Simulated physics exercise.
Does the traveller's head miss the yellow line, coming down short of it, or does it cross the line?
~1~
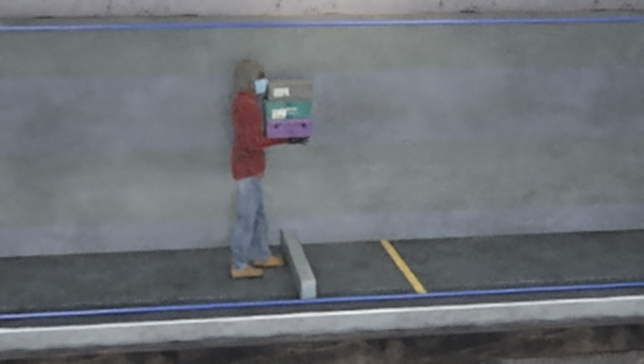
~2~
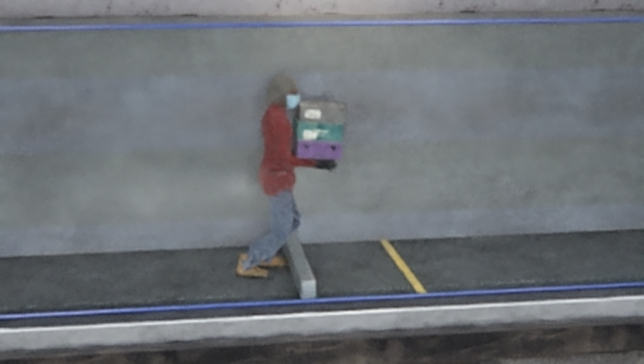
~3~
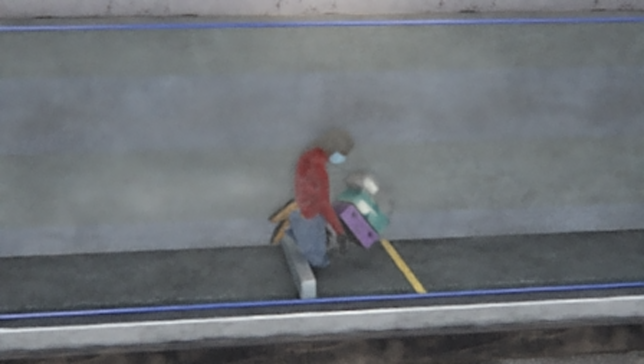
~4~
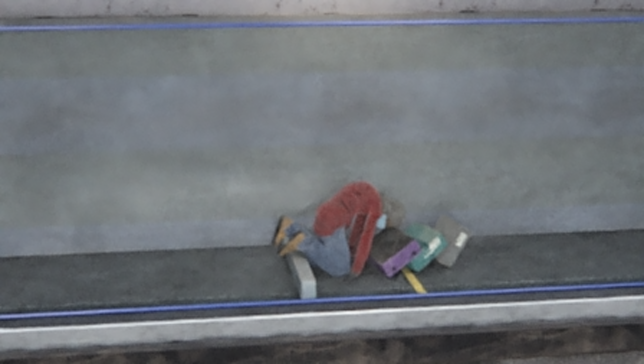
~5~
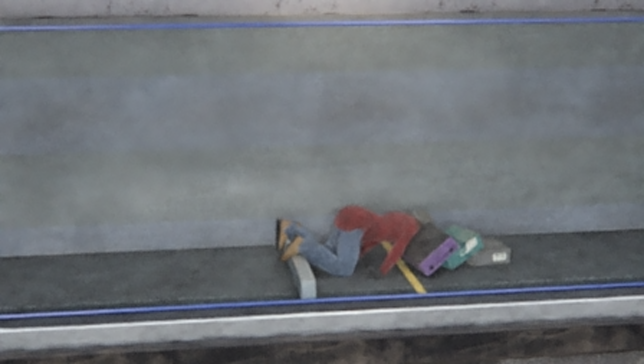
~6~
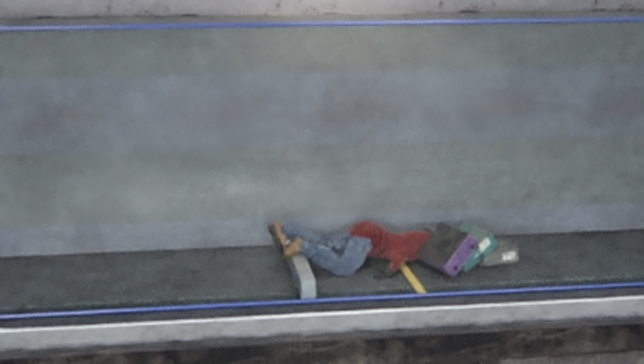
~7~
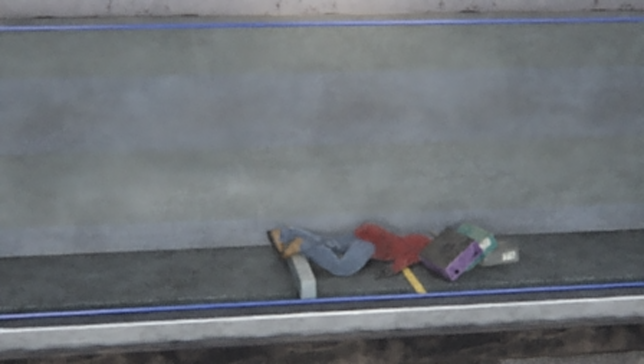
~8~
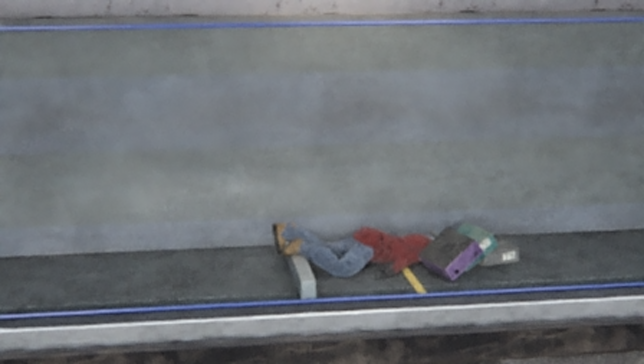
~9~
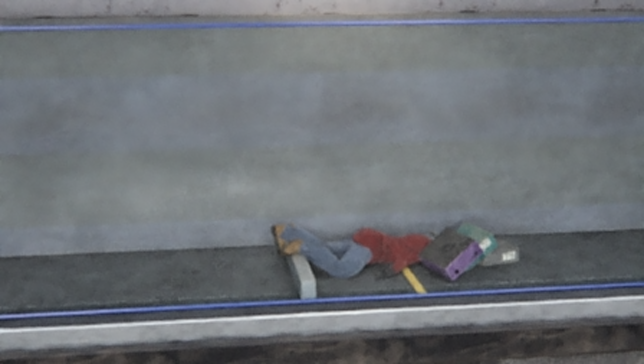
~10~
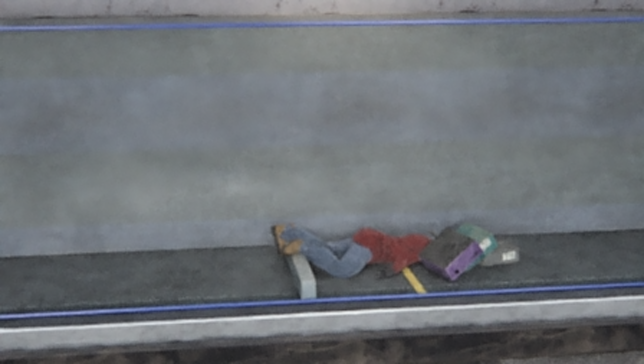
The traveller's head crosses the yellow line and comes to rest beyond it, beside the fallen boxes.
